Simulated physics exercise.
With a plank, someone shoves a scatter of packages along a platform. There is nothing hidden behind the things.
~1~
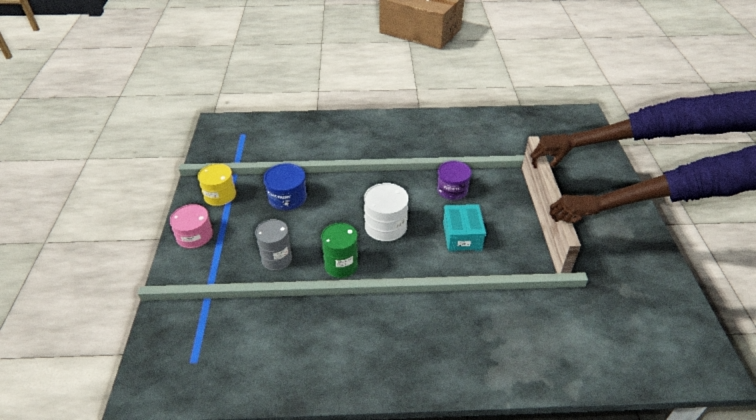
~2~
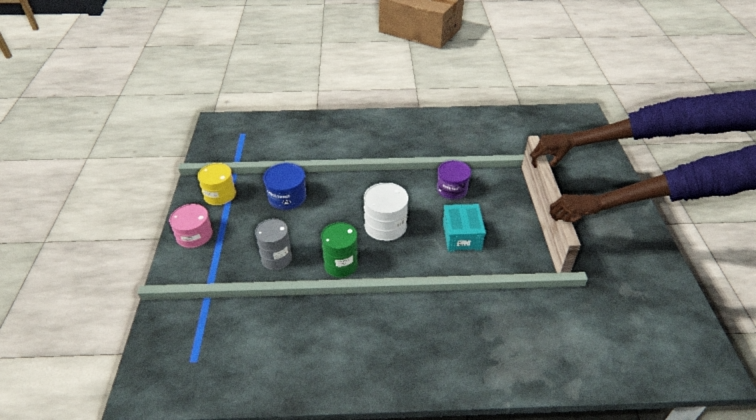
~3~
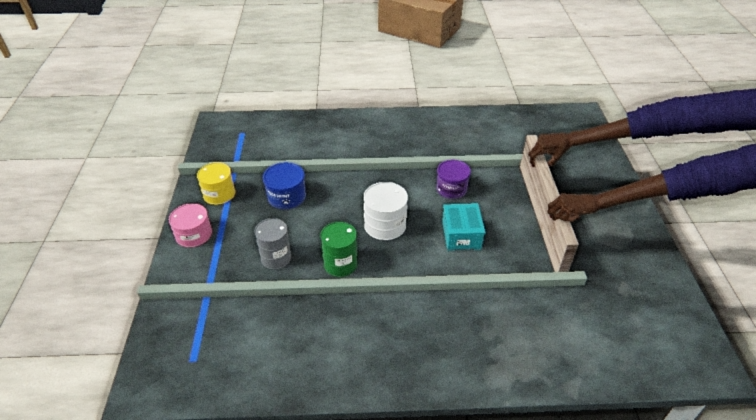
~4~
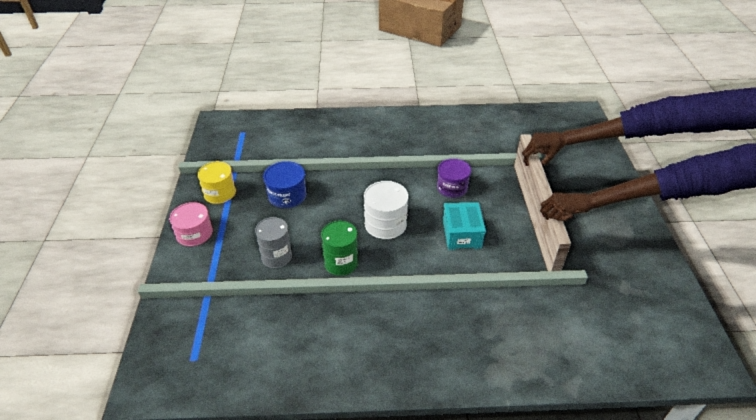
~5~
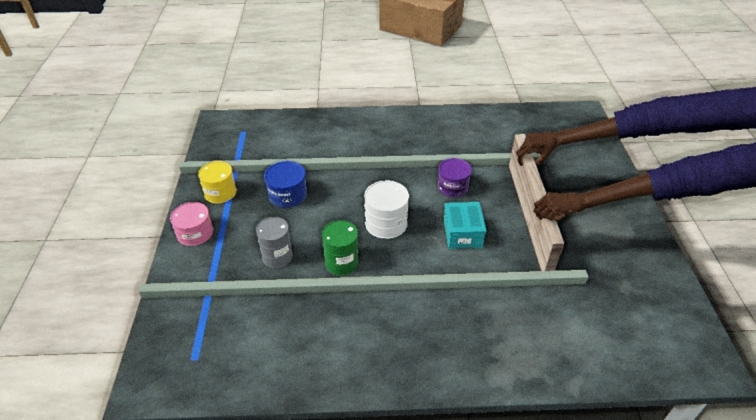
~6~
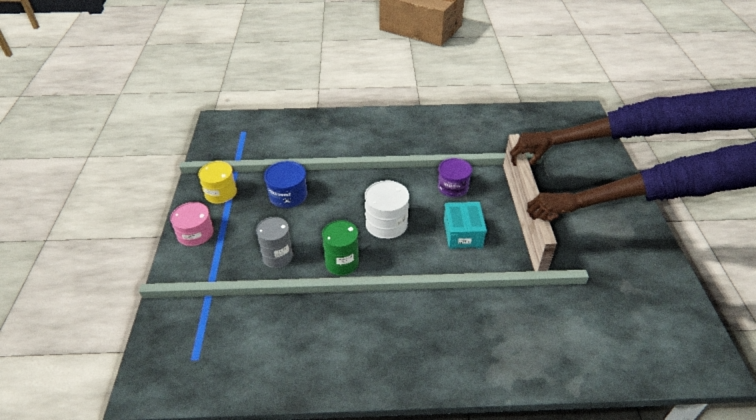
On a dark platform between two pale rails, eight colourful packages sit scattered, the pink and yellow canisters nearest a strip of blue tape at left. Two hands grip a wooden plank at the right, holding it nearly still at first, then slide it slightly leftward, while the packages stay in place.
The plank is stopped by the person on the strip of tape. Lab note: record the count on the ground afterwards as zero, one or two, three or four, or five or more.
I expect only a pair or one to end up below.
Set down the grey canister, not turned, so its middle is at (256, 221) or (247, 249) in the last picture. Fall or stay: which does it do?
The grey canister is safe at the first spot and is safe at the second.
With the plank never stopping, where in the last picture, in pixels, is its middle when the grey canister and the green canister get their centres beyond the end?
Grey canister over the end: About (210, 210). Green canister over the end: About (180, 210).
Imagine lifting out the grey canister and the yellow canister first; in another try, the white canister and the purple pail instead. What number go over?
That gives 1 in the first case, then 0 in the second.
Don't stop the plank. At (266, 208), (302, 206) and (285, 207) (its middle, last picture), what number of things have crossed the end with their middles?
Counts per position: 0 / 0 / 0.
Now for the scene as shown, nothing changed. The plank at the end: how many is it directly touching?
3 of them.
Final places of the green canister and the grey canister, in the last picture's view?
They finish at roughly (193, 256) and (162, 252) respectively.
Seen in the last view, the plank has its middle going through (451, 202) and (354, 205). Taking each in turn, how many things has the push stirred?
The first number is 2, the next one 4.
Soon after, none off yet; pink canister at rest near (193, 224); yellow canister at rest near (218, 182); grey canister at rest near (275, 243).
After that, none off yet; pink canister at rest near (193, 224); yellow canister at rest near (218, 182); grey canister moving near (272, 243).
In the end, the number that fall off is one or two; gone, yellow canister and pink canister.
